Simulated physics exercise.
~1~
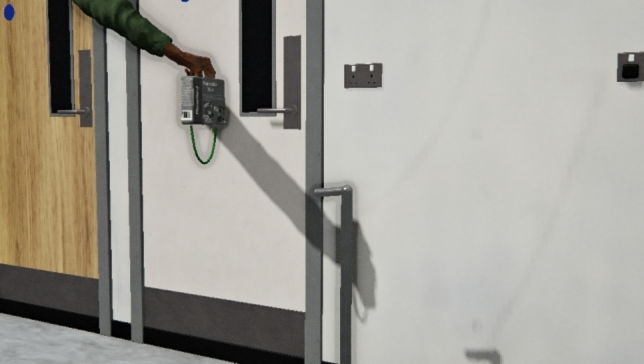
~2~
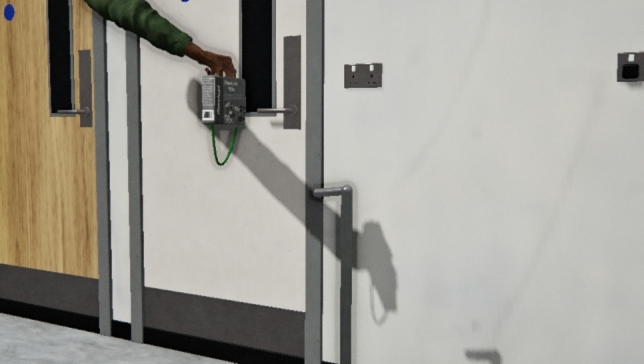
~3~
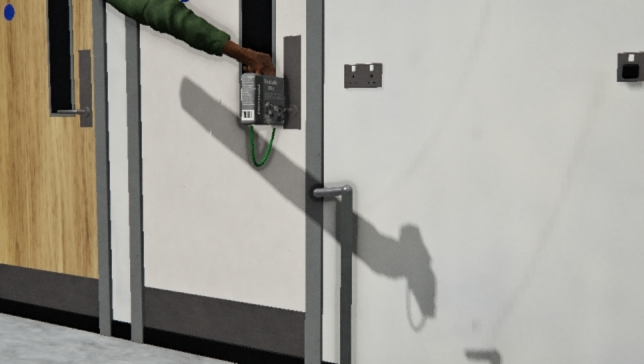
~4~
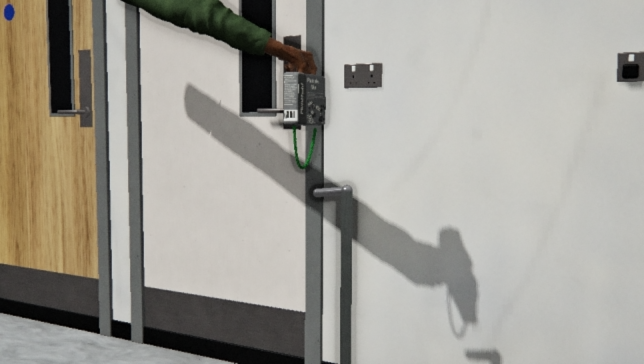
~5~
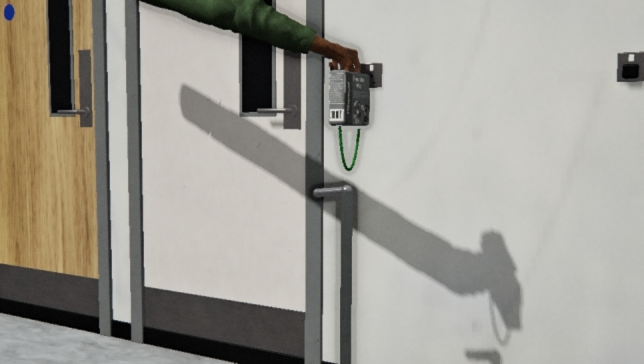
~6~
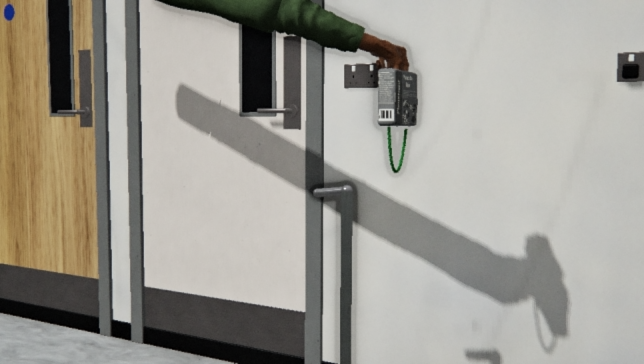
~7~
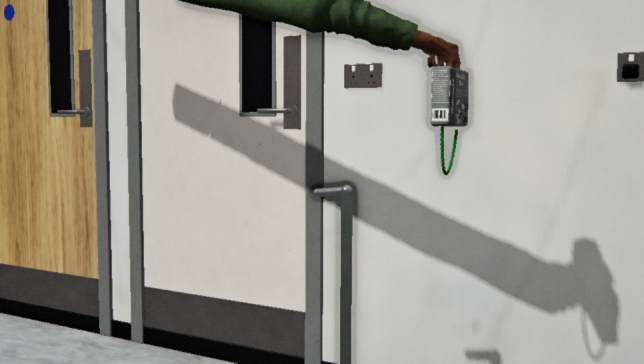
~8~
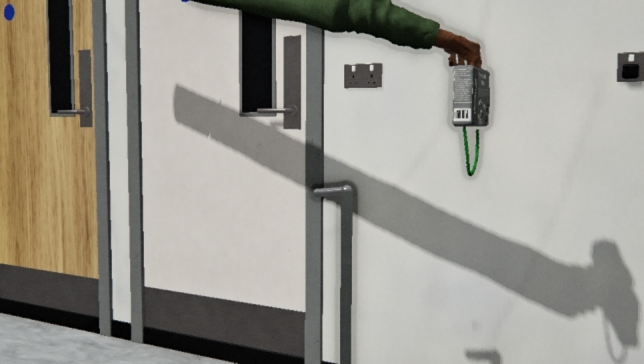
At first, a hand at the end of a green-sleeved arm holds a small grey pouch with a green cord loop dangling beneath it, in front of a white door. The arm carries the pouch steadily to the right, keeping it upright, while its long shadow slides across the door and wall. The pouch nears the grey post with a sideways hook and passes above it, the loop hanging free. It then crosses in front of the wall socket and continues right. Finally, the pouch is well past the post, still held upright, its cord having cleared the hook without catching.
